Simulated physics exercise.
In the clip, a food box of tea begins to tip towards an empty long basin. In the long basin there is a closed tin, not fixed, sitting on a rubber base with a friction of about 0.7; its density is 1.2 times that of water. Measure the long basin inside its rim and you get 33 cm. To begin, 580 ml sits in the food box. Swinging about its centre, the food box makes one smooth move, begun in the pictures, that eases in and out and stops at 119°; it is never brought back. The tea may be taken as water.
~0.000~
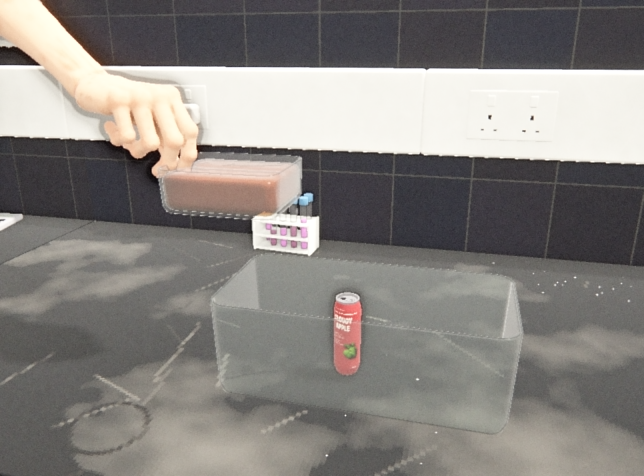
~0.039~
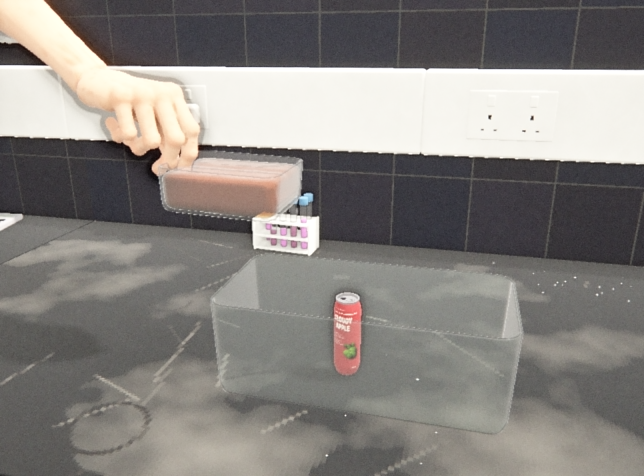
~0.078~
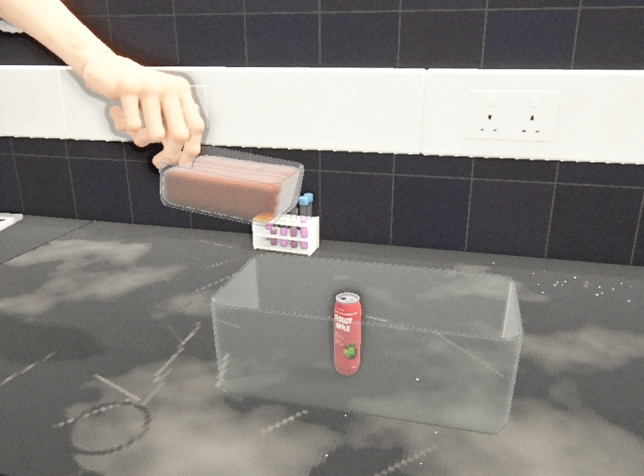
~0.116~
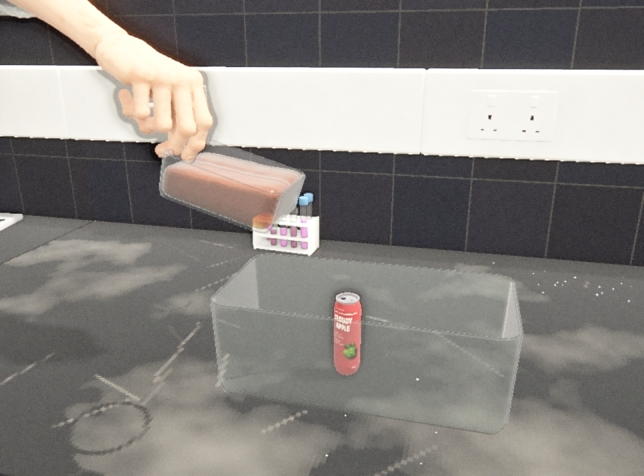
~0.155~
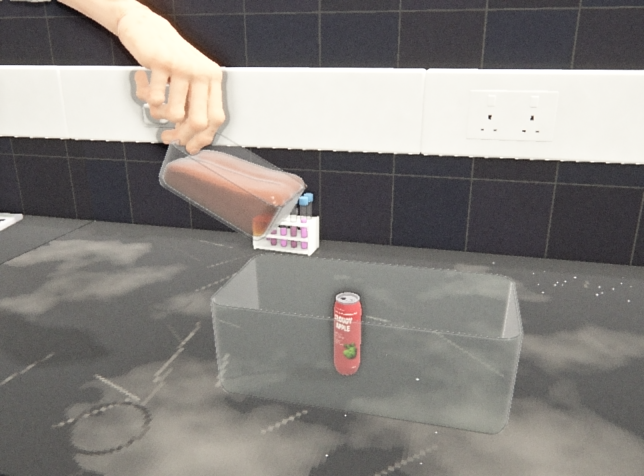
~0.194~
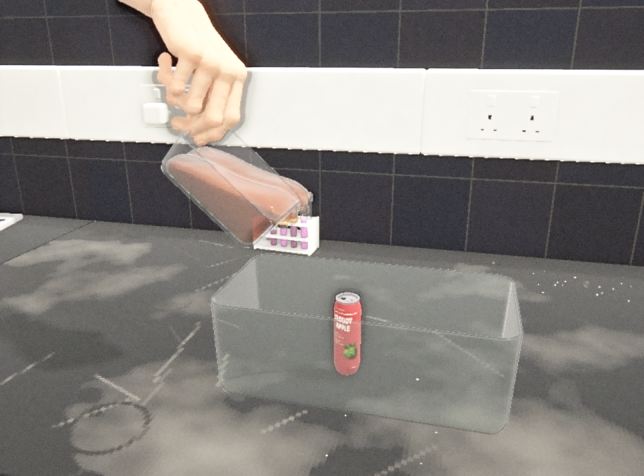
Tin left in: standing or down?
It overturns.
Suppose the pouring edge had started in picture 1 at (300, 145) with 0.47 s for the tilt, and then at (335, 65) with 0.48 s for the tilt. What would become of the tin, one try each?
Trial 1 - tin tips; trial 2 - tin stays standing.
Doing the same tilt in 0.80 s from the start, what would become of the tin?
So the tin will hold steady.
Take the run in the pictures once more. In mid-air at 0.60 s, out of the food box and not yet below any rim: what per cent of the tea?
Around 4 per cent of the liquid is in flight.
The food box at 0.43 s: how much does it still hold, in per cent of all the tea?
Some 7 per cent.
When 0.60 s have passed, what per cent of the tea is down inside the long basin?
Value: Approx. 96 %.
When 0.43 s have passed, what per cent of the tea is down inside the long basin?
The basin holds roughly 86 in a hundred parts at that moment.
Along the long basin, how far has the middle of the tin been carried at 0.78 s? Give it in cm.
About 8 cm.
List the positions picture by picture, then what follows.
Tilt 0°; pouring edge (290, 168); surface from (183, 166) to (291, 172); the long basin's rim runs from (235, 277) to (517, 307); the tin's top is at (348, 302), in the first frame.
Tilt 2°; pouring edge (291, 170); surface from (183, 165) to (291, 173), in the second frame.
Tilt 8°; pouring edge (292, 176); surface from (184, 162) to (292, 176), in the third frame.
Tilt 16°; pouring edge (293, 186); surface from (185, 160) to (294, 180), in the fourth frame.
Tilt 28°; pouring edge (292, 198); surface from (184, 157) to (284, 184); 4 per cent is over the edge, in the fifth frame.
Tilt 42°; pouring edge (288, 212); surface from (186, 152) to (273, 185); 13 per cent is over the edge, in the sixth frame.
Then, 0.43 s in, the tilt is 116° and 7 per cent is still to pour; the tin stands where it began.
Then, 0.60 s in, the tilt is 119° and 0 per cent is still to pour; the tin leans 28°.
Then, 0.78 s in, the tilt is 119° and 0 per cent is still to pour; the tin lies on its side.
Then, 0.98 s in, the tilt is 119° and 0 per cent is still to pour; the tin lies on its side.
Finally, the tin lies on its side.
